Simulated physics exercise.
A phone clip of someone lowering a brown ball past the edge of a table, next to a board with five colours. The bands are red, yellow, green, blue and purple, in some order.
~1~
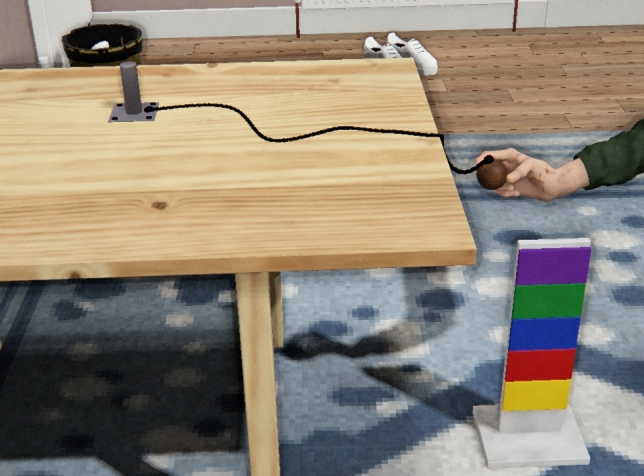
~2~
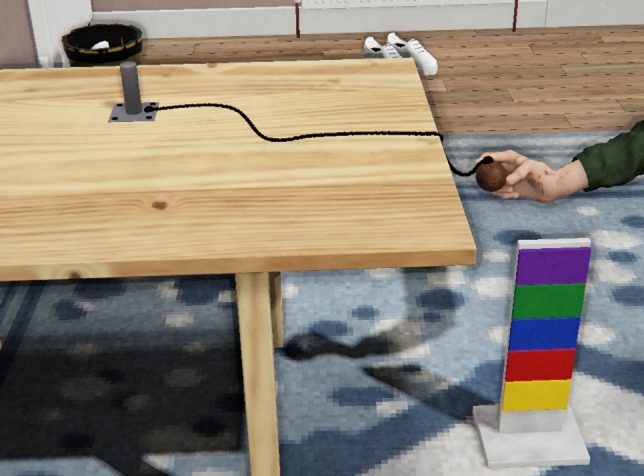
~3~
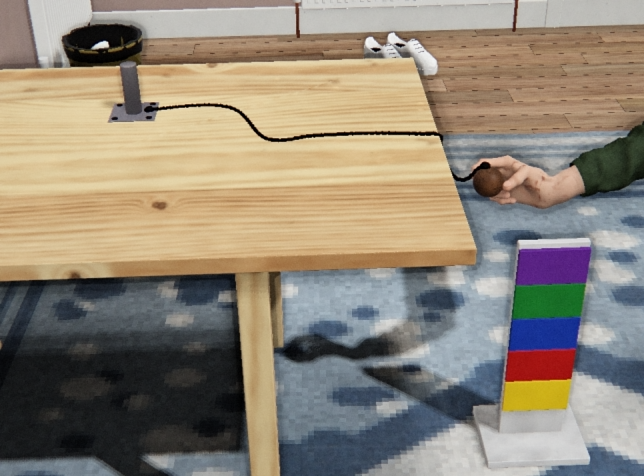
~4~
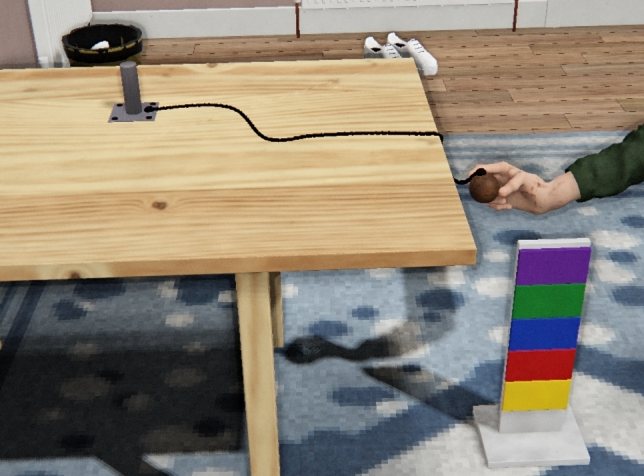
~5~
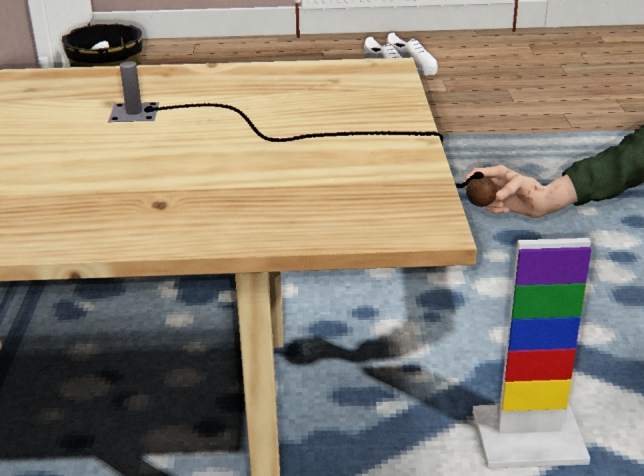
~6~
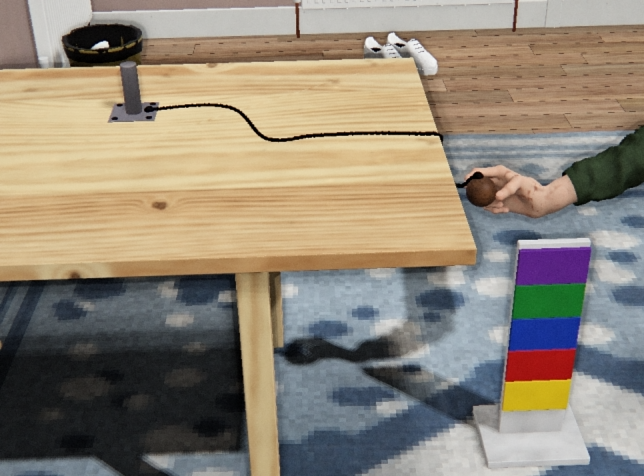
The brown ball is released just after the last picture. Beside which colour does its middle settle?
The cord holds its middle at purple.
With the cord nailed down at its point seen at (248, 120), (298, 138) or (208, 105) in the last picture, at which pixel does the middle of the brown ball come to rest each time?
About (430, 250), (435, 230) and (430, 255).
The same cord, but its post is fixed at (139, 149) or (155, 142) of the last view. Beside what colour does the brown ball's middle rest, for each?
One after the other, green; green.
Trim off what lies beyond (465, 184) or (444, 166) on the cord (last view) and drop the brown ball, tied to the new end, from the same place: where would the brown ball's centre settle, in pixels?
Try by try, around (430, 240) and (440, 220).
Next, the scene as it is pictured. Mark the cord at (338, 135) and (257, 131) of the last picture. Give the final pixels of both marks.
Near (385, 129) and (293, 122).
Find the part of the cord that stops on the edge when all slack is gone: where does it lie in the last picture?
That spot is around (392, 134).
Early on, ball near (440, 259); level with purple.
Midway, ball near (435, 259); level with purple.
Finally, ball near (434, 265); level with purple. At purple.
